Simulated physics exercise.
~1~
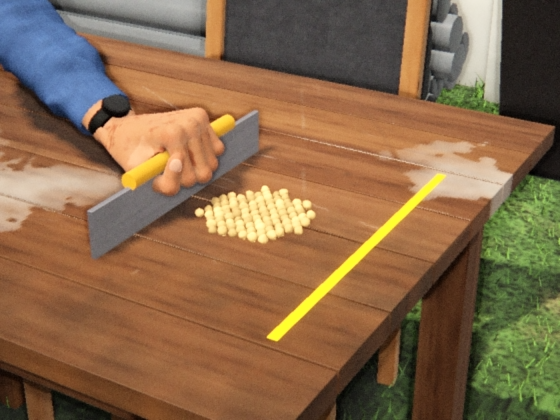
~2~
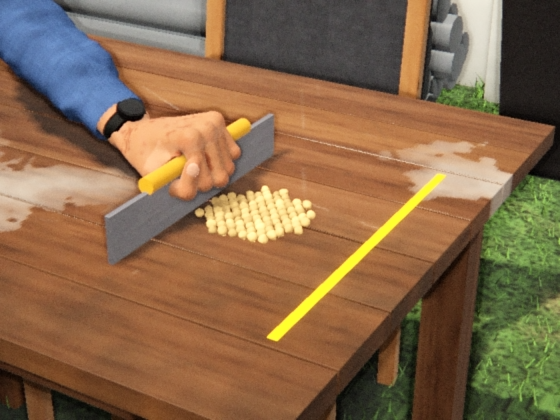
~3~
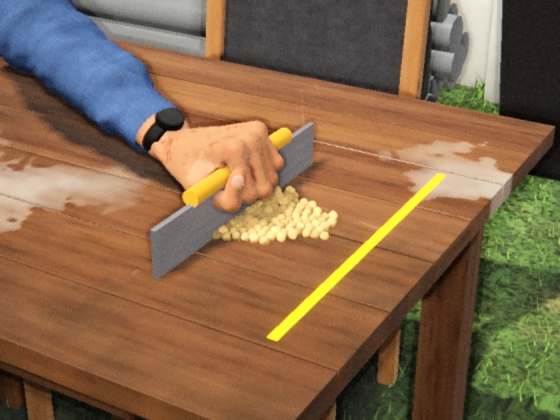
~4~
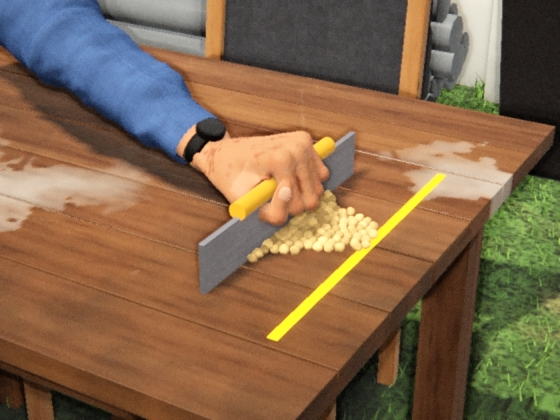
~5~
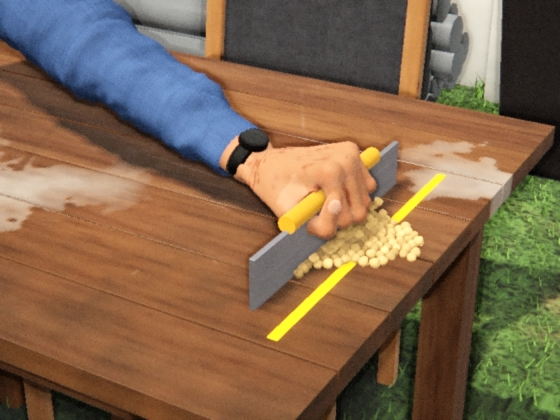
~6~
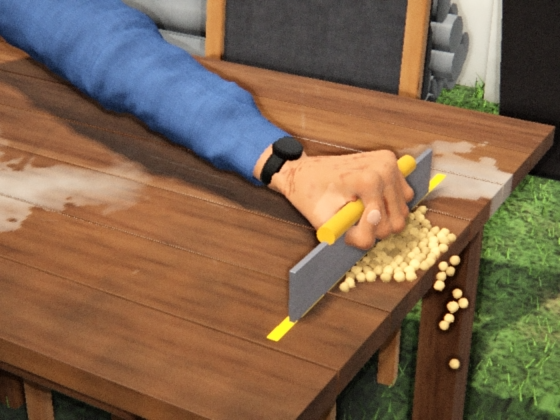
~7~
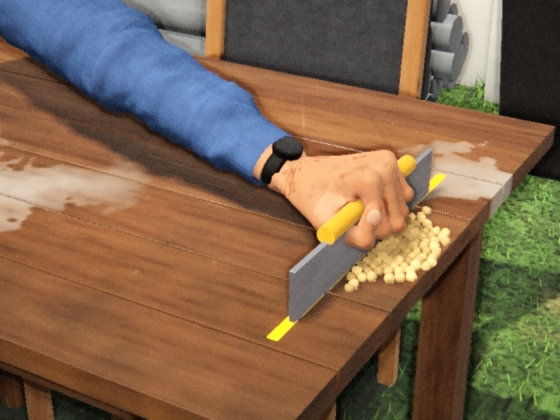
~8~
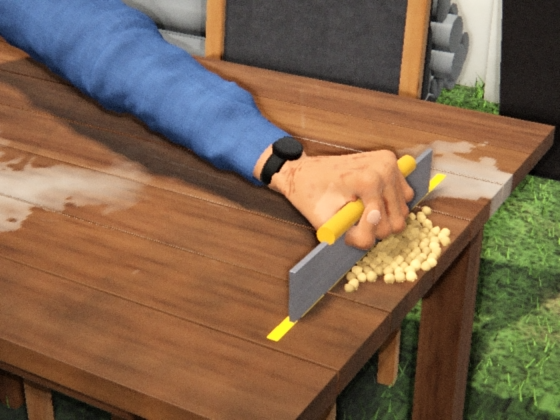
Hand with a scraper pushing small pale yellow balls rightward across a wooden table, stopping at yellow tape after a few fall off.
